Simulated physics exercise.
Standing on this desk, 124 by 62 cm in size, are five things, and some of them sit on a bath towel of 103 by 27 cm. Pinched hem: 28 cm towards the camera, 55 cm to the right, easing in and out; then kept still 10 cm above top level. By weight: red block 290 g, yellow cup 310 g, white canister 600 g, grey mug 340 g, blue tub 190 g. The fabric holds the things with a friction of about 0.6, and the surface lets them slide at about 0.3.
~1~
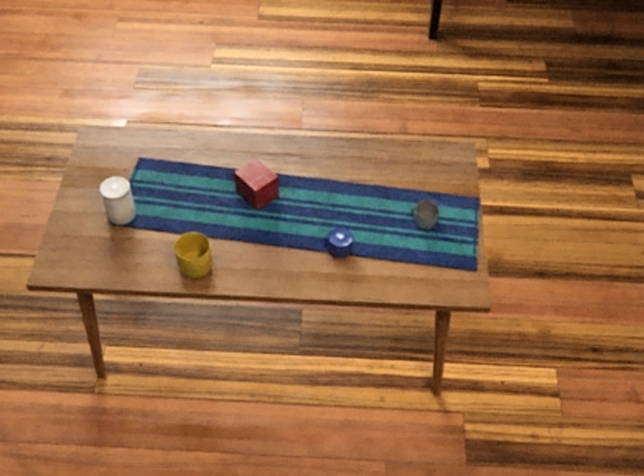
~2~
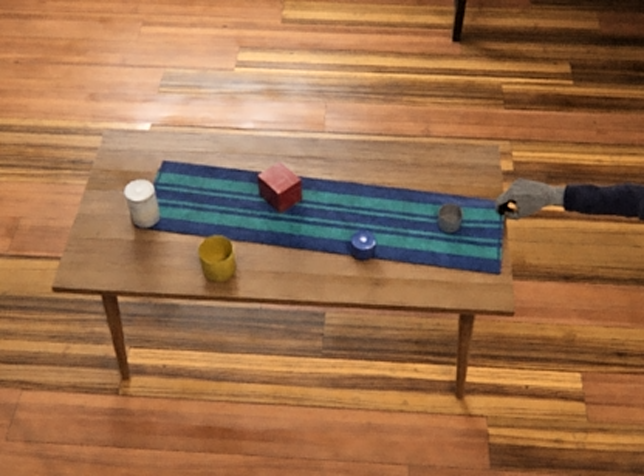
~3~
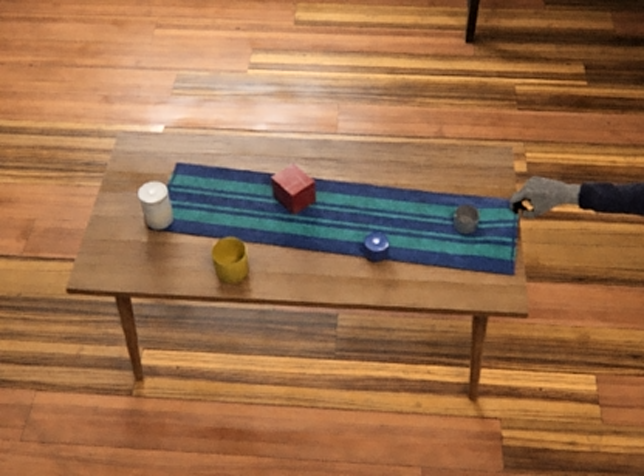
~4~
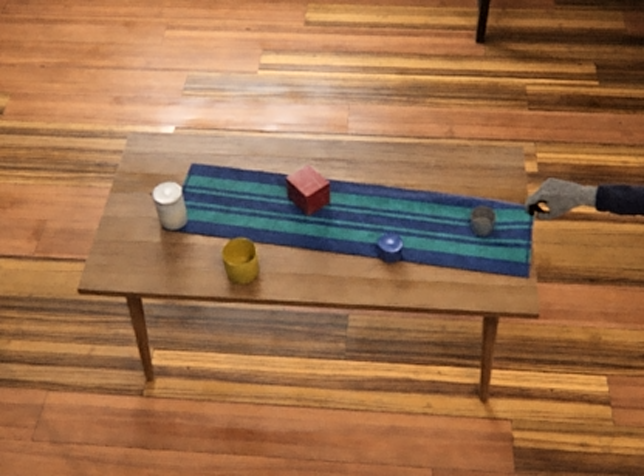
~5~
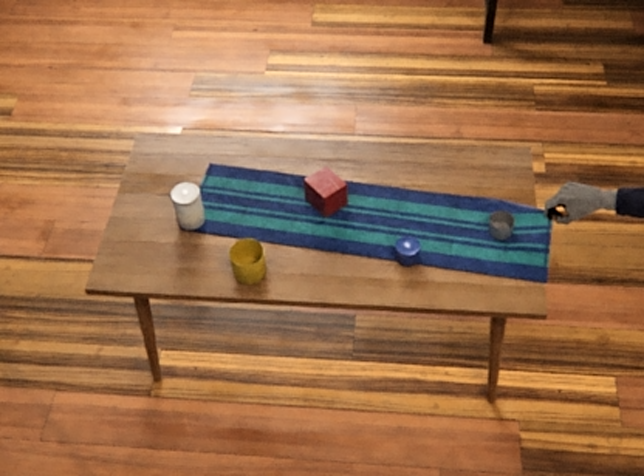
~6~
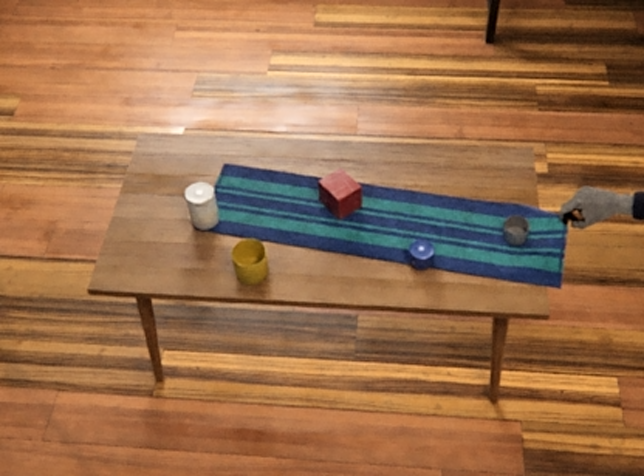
A gloved hand pulls the striped cloth slightly right, carrying four objects past the yellow cup.
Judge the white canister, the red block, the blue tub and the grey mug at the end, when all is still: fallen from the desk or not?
White canister: Not fallen; red block: Not fallen; blue tub: Fallen; grey mug: Fallen.
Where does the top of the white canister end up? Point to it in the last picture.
Resting point is at approximately (381, 209).
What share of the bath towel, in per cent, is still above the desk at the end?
About 45 per cent.
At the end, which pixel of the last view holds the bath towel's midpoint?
The midpoint is close to pixel (562, 272).
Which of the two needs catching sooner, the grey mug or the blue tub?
Grey.
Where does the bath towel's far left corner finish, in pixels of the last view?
Roughly (407, 181).
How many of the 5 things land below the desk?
After counting, the figure is 2.
Next, 80 % of the bath towel is still over the top; grey mug 26 cm off its start, red block 24 cm off its start, white canister 23 cm off its start.
Then, 60 % of the bath towel is still over the top; red block 42 cm off its start, white canister 42 cm off its start, blue tub 42 cm off its start.
After that, 50 % of the bath towel is still over the top; blue tub over the edge, red block 55 cm off its start at (506, 218), grey mug over the edge.
Later, 45 % of the bath towel is still over the top; blue tub over the edge, red block 61 cm off its start, white canister 58 cm off its start.
At the end, 45 % of the bath towel is still over the top; blue tub over the edge, red block 61 cm off its start at (527, 228), white canister 58 cm off its start at (381, 209), grey mug over the edge.
